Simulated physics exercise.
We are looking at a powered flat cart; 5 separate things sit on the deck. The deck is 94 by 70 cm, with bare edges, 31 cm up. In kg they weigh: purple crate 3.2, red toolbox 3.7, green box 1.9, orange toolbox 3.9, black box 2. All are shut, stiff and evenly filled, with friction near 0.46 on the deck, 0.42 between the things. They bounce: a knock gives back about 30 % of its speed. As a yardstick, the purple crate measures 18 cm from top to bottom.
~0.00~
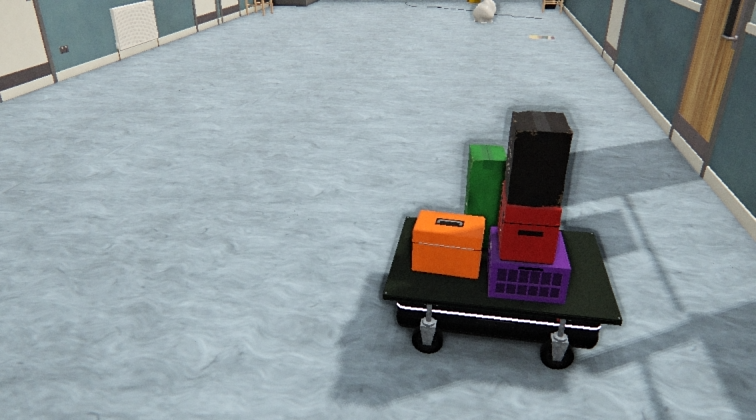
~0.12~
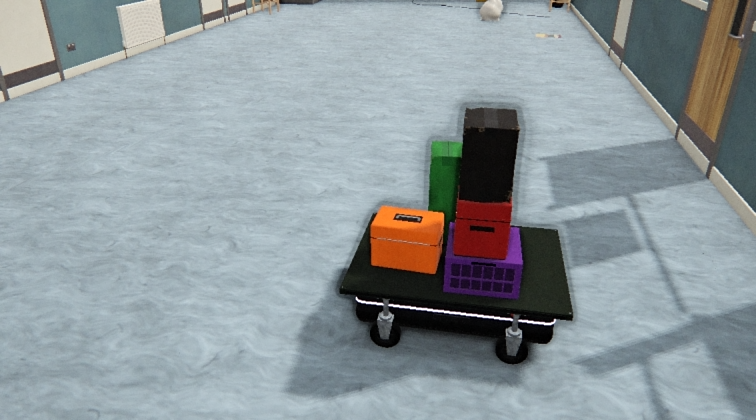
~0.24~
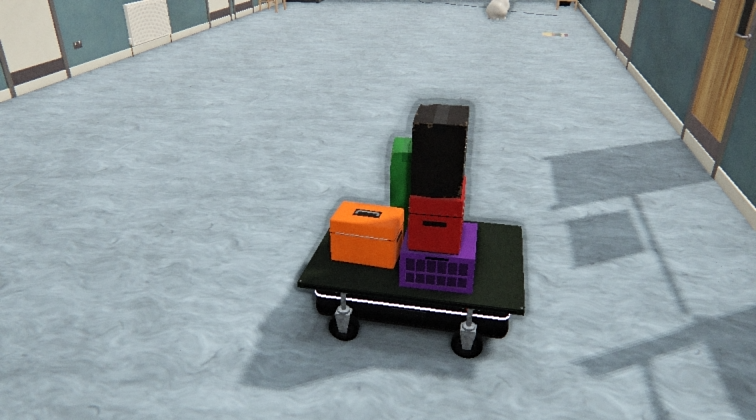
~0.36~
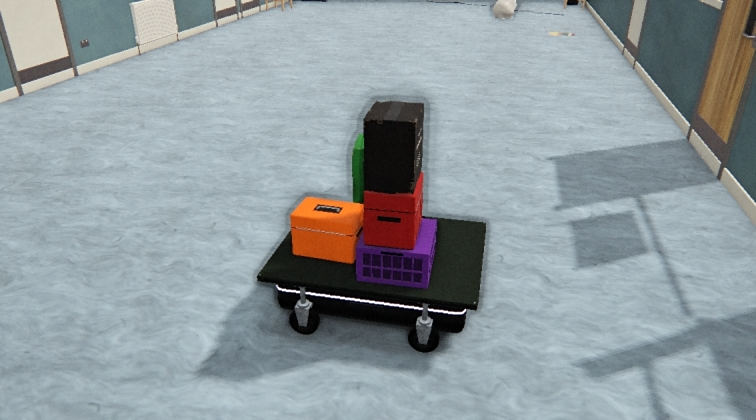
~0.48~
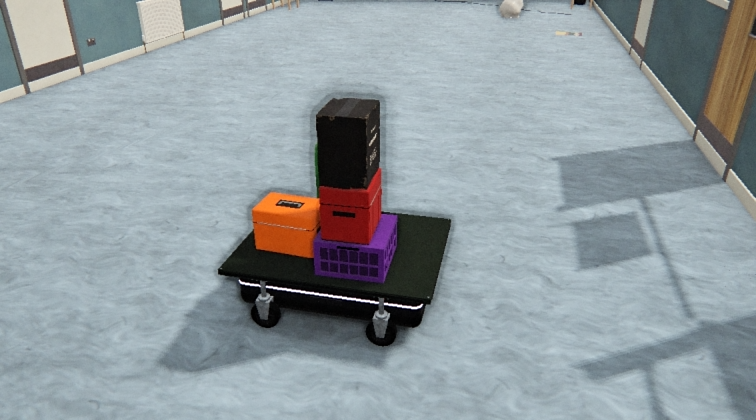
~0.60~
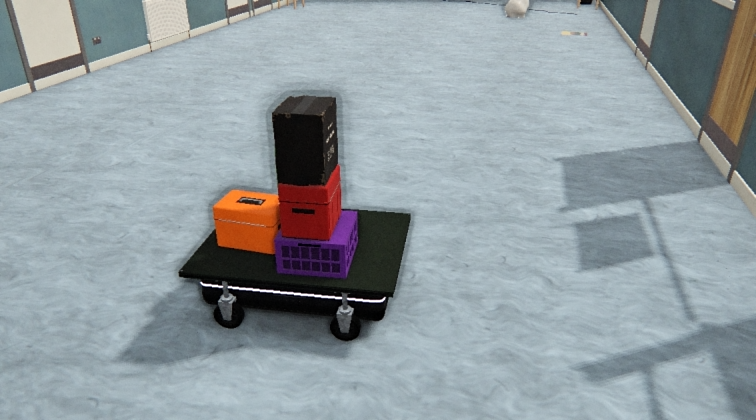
In a wide hallway, a flat cart carrying a toolbox and stacked boxes rolls left.
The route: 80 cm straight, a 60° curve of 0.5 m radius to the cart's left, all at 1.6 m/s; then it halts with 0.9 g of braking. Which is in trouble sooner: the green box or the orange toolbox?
It is the first, the green box.
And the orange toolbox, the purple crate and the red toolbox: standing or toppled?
The orange toolbox is still upright; the purple crate stays upright; the red toolbox falls over.
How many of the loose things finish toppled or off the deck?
3 of them.
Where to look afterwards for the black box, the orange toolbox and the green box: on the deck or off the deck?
The black box ends off the deck; the orange toolbox ends on the deck; the green box ends off the deck.
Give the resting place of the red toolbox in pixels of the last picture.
Around (24, 348).
After 0.80 s, cart has run 128 cm, turned 38°; green box now off the deck; orange toolbox moved 26 cm near (181, 231); black box moved 10 cm.
After 1.10 s, cart has run 173 cm, turned 60°; orange toolbox moved 40 cm near (56, 277); black box moved 16 cm; red toolbox moved 10 cm.
After 1.50 s, cart has run 177 cm, turned 60°, stopped; orange toolbox moved 43 cm; black box 17° off upright; red toolbox 17° off upright.
After 2.10 s, cart has run 177 cm, turned 60°, stopped; black box now off the deck; orange toolbox moved 43 cm; red toolbox on its side.
In the end (2.7 s), off the deck, green box and black box; toppled on the deck, red toolbox; not toppled but over 10 cm from the start, orange toolbox; purple crate under 10 cm from the start. Green box went at 0.78 s; orange toolbox was never lost.
